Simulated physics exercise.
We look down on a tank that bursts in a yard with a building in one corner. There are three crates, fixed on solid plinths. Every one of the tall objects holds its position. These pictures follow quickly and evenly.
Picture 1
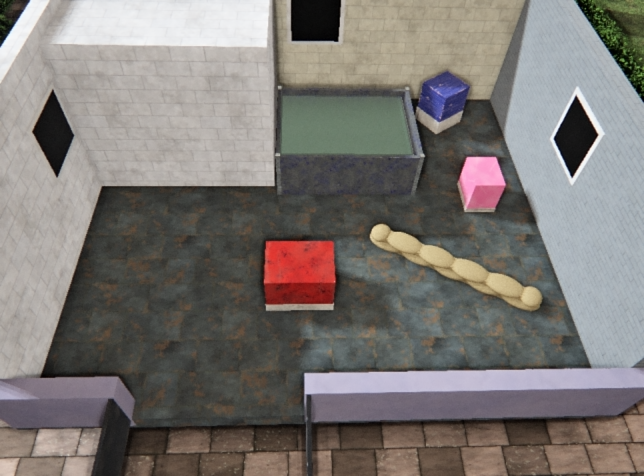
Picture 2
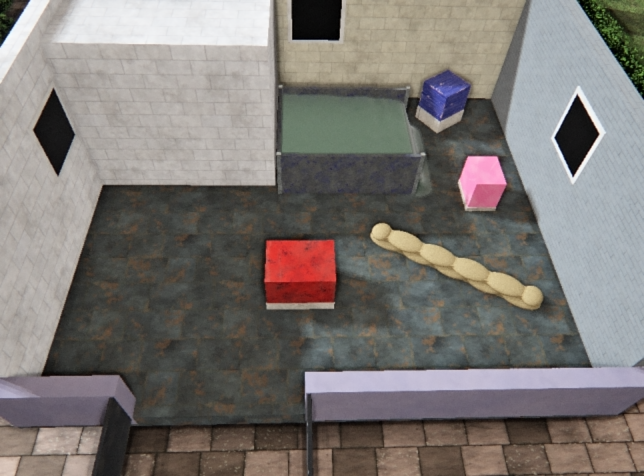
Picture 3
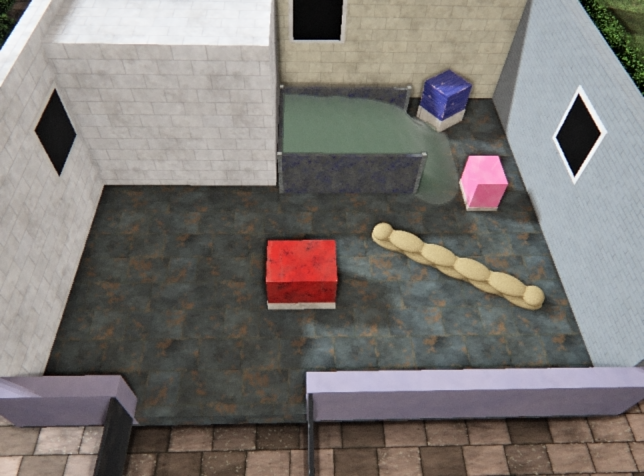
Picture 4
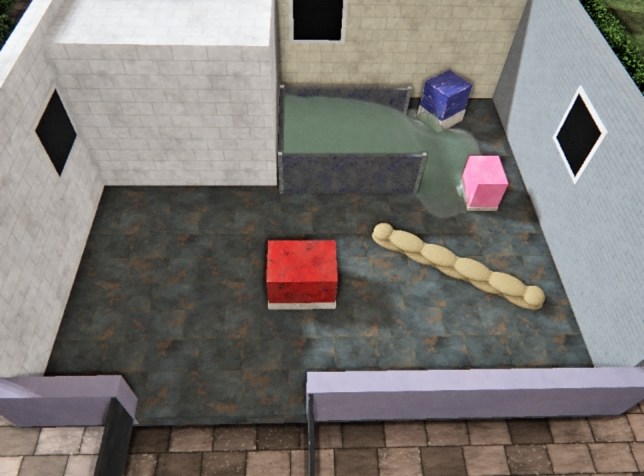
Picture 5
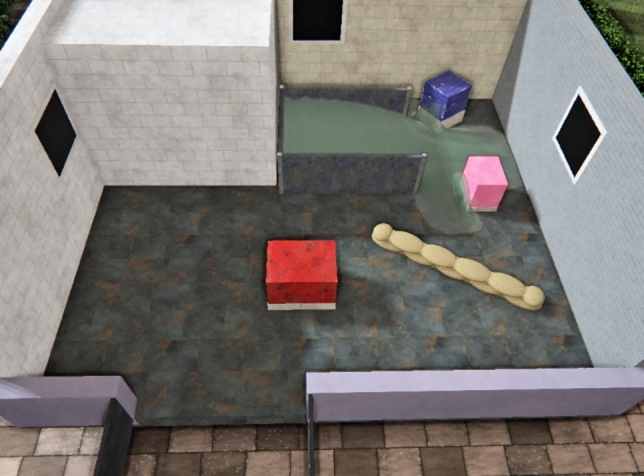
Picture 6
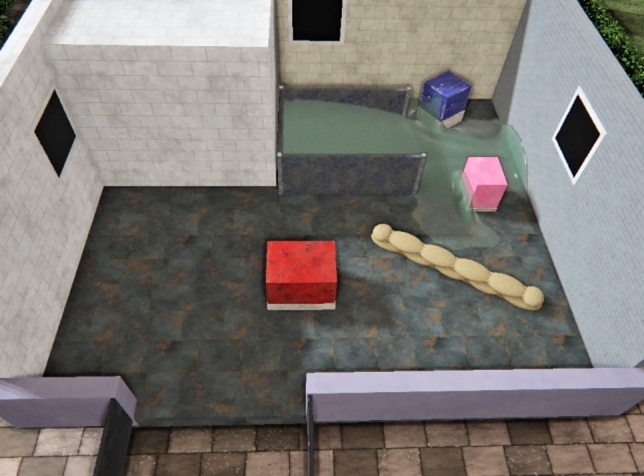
Greenish water bursts from the right end of a tank at the back of a walled yard, seen from above by a still camera. A blue crate stands in the back right corner, a pink one nearer, a red one mid-yard, and a beige braided object lies right of centre. The water spreads rightward over the dark floor, surrounds the pink crate and reaches the right wall.
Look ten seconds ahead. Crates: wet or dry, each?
My prediction: The pink crate ends up with water on it; the red crate ends up clear of the water; the blue crate ends up with water on it.
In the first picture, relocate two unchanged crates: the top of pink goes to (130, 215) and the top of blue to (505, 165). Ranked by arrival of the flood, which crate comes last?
I'd say the pink crate is last.
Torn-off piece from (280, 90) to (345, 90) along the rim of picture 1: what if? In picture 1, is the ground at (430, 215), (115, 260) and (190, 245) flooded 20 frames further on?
Order as asked: Swamped, untouched, untouched.
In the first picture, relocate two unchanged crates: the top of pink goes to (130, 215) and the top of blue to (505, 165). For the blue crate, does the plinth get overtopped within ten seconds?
Result - the blue crate is overtopped.
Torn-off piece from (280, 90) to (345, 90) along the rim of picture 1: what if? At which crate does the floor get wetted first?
Answer: The crate marked blue.
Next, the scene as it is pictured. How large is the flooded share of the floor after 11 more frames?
About 30 per cent.
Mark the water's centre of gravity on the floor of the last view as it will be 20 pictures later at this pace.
My pick is pixel (423, 177).
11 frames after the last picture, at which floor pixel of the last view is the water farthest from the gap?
My guess is roughly (590, 390).
A moment on, water covers 20 % of the floor; the pink crate water round its plinth, the red crate not reached, the blue crate water round its plinth.
Next, water covers 30 % of the floor; the pink crate water round its plinth, the red crate not reached, the blue crate water round its plinth.
Then, water covers 45 % of the floor; the pink crate water round its plinth, the red crate not reached, the blue crate water round its plinth.
Later, water covers 85 % of the floor; the pink crate water round its plinth, the red crate water round its plinth, the blue crate water round its plinth.
In the end, water covers 95 % of the floor; the pink crate was topped, the red crate stayed above the water, the blue crate was topped.
